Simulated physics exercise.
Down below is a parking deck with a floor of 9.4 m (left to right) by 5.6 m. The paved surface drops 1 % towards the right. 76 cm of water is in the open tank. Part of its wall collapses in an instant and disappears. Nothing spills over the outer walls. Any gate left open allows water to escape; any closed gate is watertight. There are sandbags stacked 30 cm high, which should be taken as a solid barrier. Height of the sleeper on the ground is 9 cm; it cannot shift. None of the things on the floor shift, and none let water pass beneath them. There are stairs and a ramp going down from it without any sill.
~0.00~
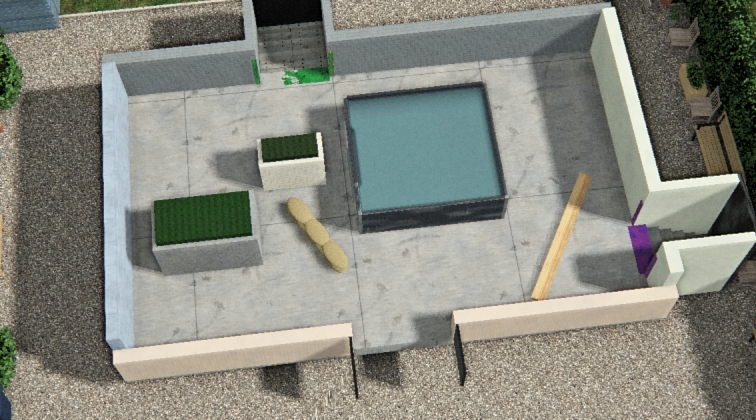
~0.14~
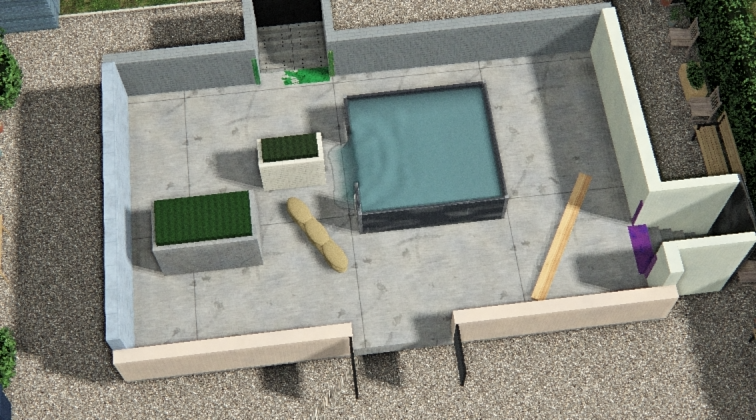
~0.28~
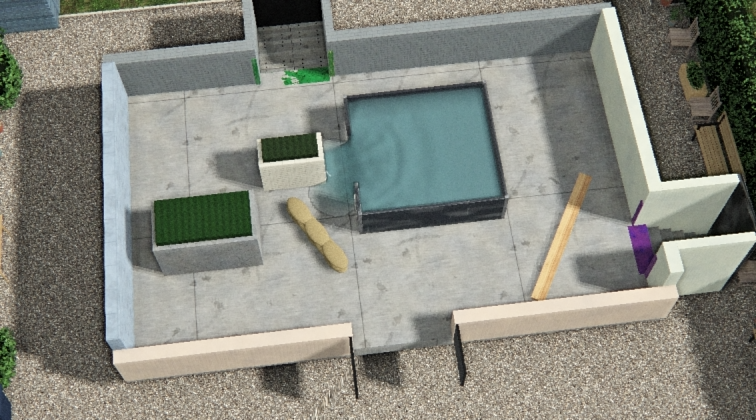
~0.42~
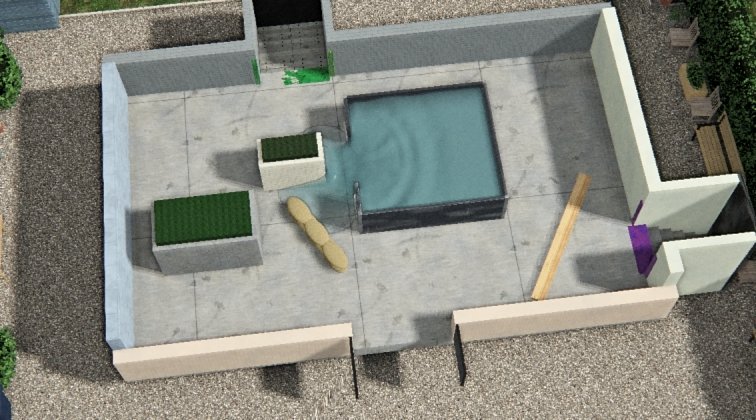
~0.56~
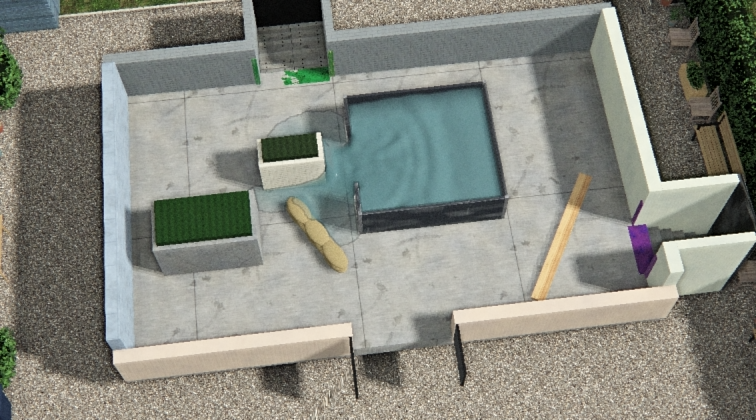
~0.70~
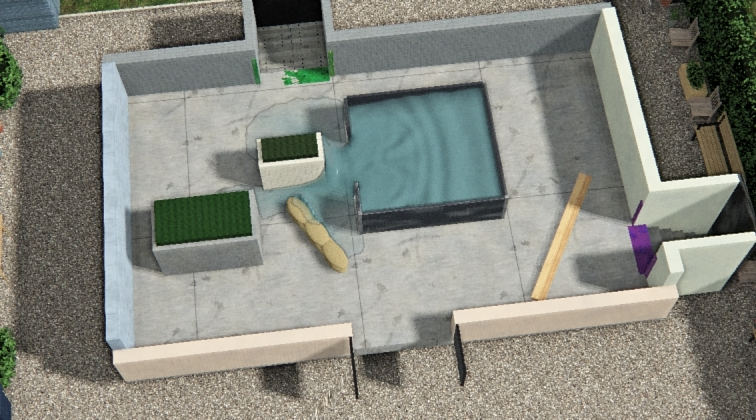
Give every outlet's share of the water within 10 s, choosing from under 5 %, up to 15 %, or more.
Within 10 s, the gate opening swallows between 5 and 15 % of the water; the flight of stairs down (marked purple) swallows less than 5 % of the water; the basement ramp (marked green) swallows above 15 % of the water.
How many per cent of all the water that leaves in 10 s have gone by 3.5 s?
By that point, around 30 percent.
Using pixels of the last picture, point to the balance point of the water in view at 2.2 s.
Balance point at about (380, 172).
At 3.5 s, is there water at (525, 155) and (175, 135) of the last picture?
Not yet touched, then awash.
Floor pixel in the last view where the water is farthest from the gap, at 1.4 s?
I'd put it near pixel (133, 242) of the last picture.
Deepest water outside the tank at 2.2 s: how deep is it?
Around 54 centimetres deep.
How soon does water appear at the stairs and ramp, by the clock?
On the clock it's 4.0 s for the stairs and 1.0 s for the ramp.
After 1.4 s water covers 25 % of the floor and is deepest (60 cm) near (336, 170); gone so far, the gate opening 0 %, the flight of stairs down (marked purple) 0 %, the basement ramp (marked green) 1 %.
After 2.2 s water covers 50 % of the floor and is deepest (54 cm) near (336, 170); gone so far, the gate opening 0 %, the flight of stairs down (marked purple) 0 %, the basement ramp (marked green) 3 %.
After 3.5 s water covers 65 % of the floor and is deepest (36 cm) near (313, 214); gone so far, the gate opening 2 %, the flight of stairs down (marked purple) 0 %, the basement ramp (marked green) 7 %.
After 6.0 s water covers 85 % of the floor and is deepest (28 cm) near (313, 214); gone so far, the gate opening 5 %, the flight of stairs down (marked purple) 1 %, the basement ramp (marked green) 11 %.
After 10.0 s water covers 95 % of the floor and is deepest (18 cm) near (313, 214); gone so far, the gate opening 9 %, the flight of stairs down (marked purple) 2 %, the basement ramp (marked green) 18 %.
